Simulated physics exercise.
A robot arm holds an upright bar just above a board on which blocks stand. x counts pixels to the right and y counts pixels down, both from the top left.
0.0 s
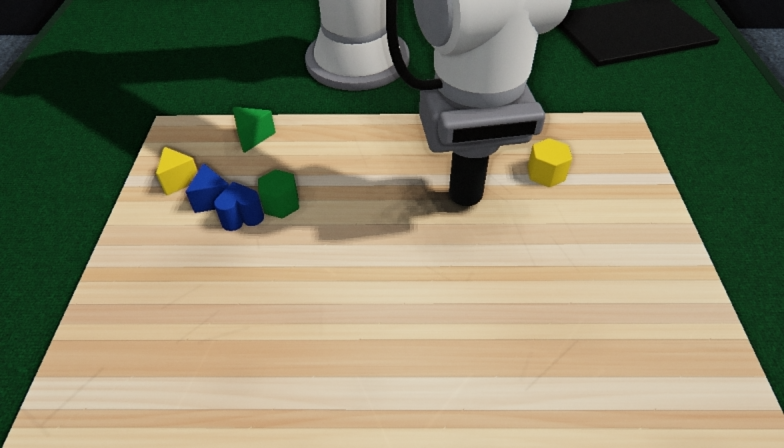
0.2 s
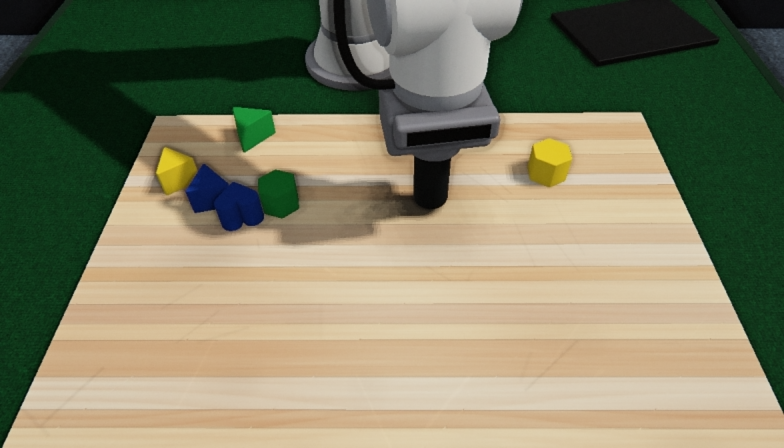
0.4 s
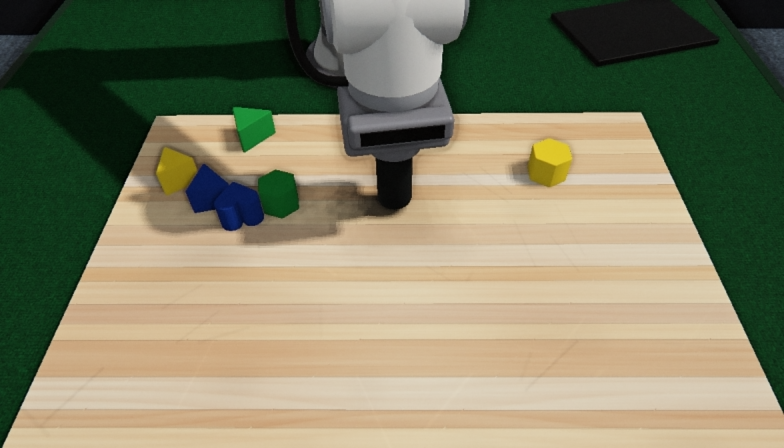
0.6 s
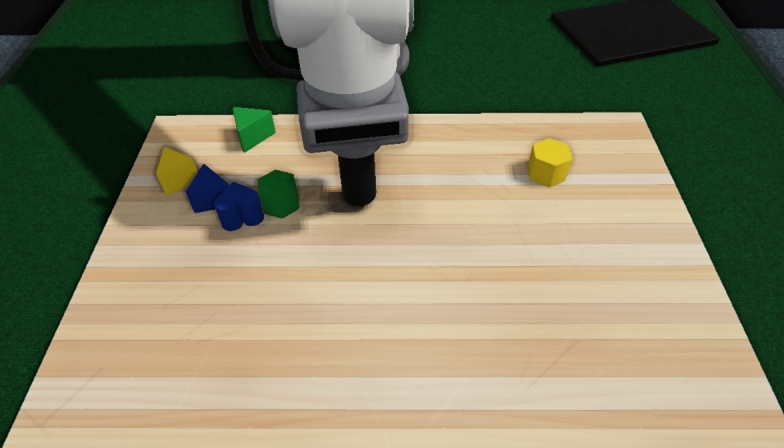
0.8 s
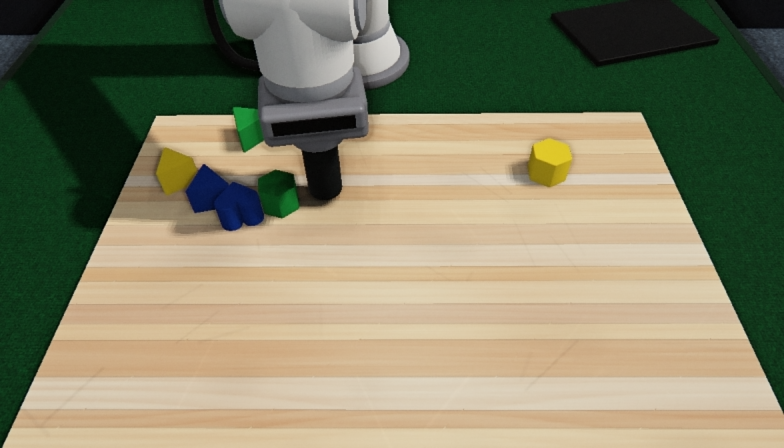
Robot arm sliding an upright black bar leftward over a wooden board toward a green hexagon, the coloured blocks staying still.
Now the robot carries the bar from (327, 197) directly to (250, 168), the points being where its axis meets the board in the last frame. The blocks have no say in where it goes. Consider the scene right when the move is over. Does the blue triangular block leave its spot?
My answer is no.
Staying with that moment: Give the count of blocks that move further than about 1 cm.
I think only one will be displaced.
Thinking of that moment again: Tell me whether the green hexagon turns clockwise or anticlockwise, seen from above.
From overhead, the rotation is counterclockwise.
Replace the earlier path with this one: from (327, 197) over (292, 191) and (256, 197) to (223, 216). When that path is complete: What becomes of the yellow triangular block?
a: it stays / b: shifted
The answer is a.
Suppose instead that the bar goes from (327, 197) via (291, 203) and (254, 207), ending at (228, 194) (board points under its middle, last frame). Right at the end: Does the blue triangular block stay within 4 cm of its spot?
Yes, that is how it ends up.
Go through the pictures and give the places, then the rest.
In the first frame, tip of the bar at (466, 195), middles of tops, blue triangular block at (206, 179), blue heart block at (235, 196), green hexagon at (276, 182).
In the second frame, bar at (430, 198), nothing pushed.
In the third frame, bar at (395, 199), nothing pushed.
In the fourth frame, bar at (360, 195), nothing pushed.
In the fifth frame, bar at (326, 190), blue triangular block at (206, 179), blue heart block at (235, 196), green hexagon at (276, 182).
On the path given first. One third of the way, bar at (298, 179); green hexagon at (268, 182), turned 30° anticlockwise.
Two thirds of the way, bar at (271, 169); blue heart block at (231, 199); green hexagon at (262, 181), turned 55° anticlockwise.
At the end, bar at (248, 160); blue triangular block unmoved; blue heart block at (231, 199); green hexagon at (262, 181), turned 55° anticlockwise.
